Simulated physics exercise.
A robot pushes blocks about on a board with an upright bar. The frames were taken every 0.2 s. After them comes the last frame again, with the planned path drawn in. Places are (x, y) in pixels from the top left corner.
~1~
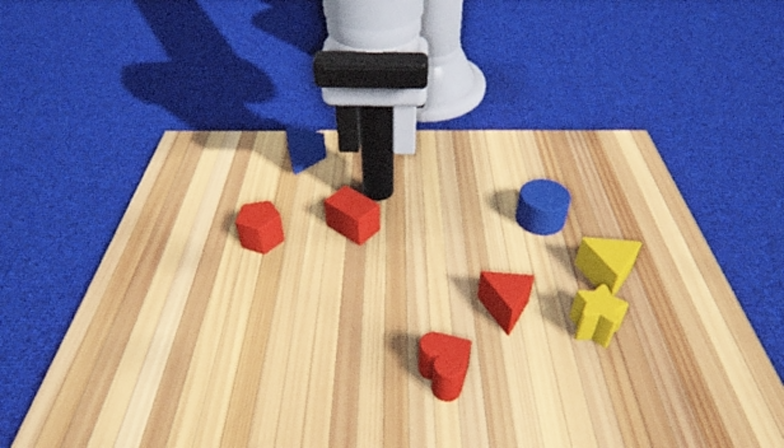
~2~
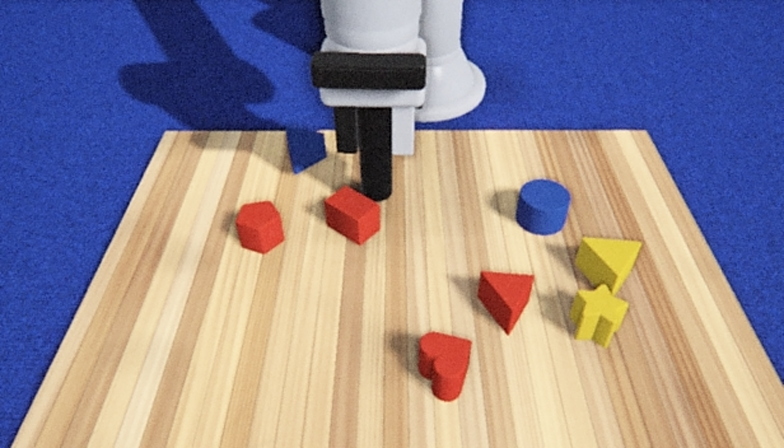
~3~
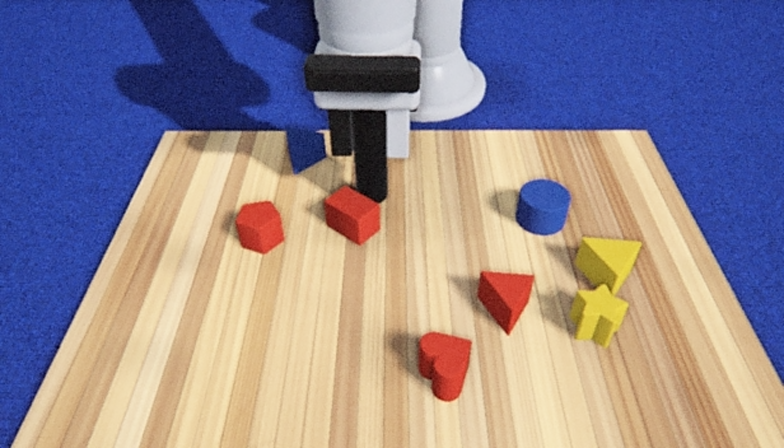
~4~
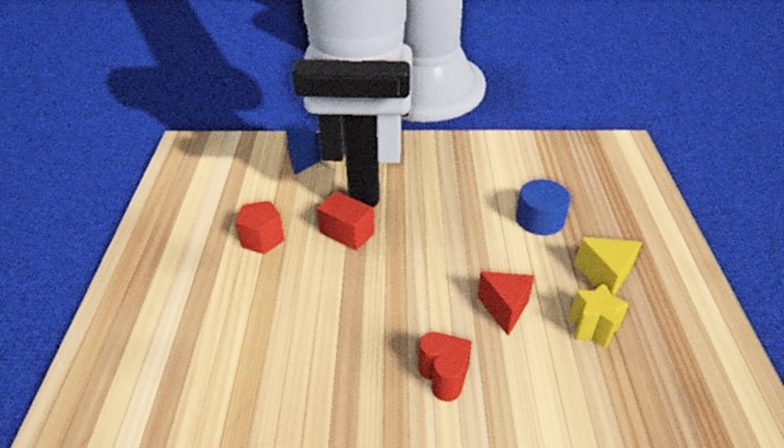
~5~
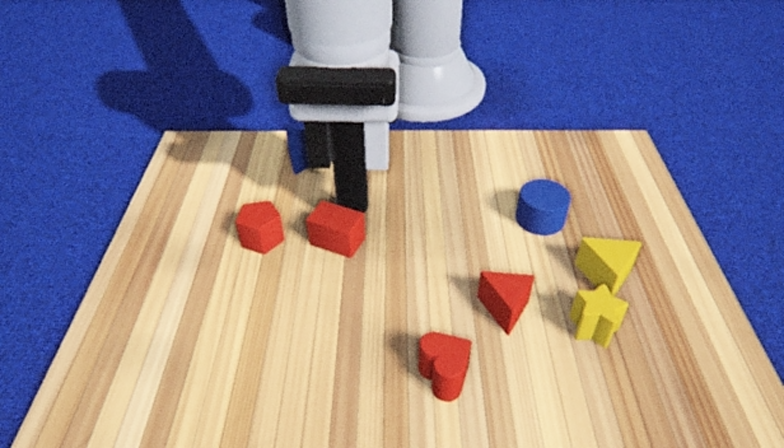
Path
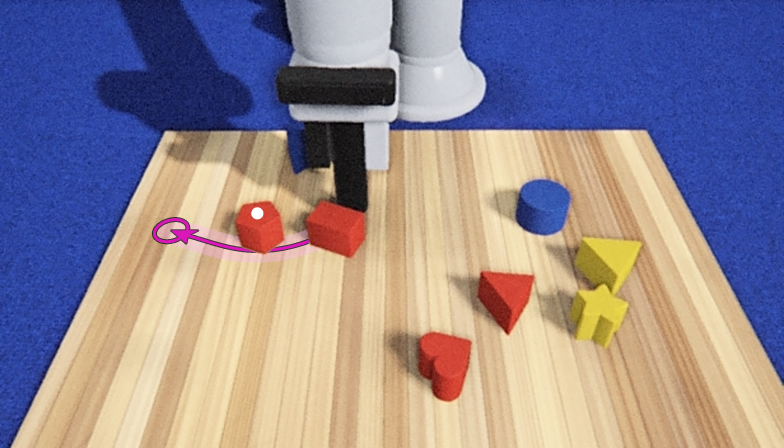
A robot's upright black bar moves slightly left and toward the viewer, meets the red oblong block and pushes it a short way toward the red pentagonal block, while the other red, yellow and blue blocks stay still.
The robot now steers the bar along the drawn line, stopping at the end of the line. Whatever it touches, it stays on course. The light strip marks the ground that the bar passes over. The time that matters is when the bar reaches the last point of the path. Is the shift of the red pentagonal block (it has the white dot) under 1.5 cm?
Answer: No.
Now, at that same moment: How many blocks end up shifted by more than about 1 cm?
Counting only shifts above 1 cm, I get two blocks.
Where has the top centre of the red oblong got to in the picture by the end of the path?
Somewhere near (305, 241).
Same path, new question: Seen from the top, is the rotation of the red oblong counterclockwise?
I believe so.
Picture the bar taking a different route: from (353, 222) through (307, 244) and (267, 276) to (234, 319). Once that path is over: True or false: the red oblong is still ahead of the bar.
My answer: False.
Drawn move, from (353, 222) by way of (294, 246) and (228, 247) to (171, 230); the dot is on the red pentagonal block.
What follows on the original path. One third of the way, bar at (291, 233); red pentagonal block at (252, 213); red oblong at (305, 241), turned 45° anticlockwise.
Two thirds of the way, bar at (223, 234); red pentagonal block at (202, 202), turned 60° clockwise; red oblong at (305, 241), turned 45° anticlockwise.
At the end, bar at (167, 217); red pentagonal block at (181, 183), turned 140° clockwise; red oblong at (305, 241), turned 45° anticlockwise.
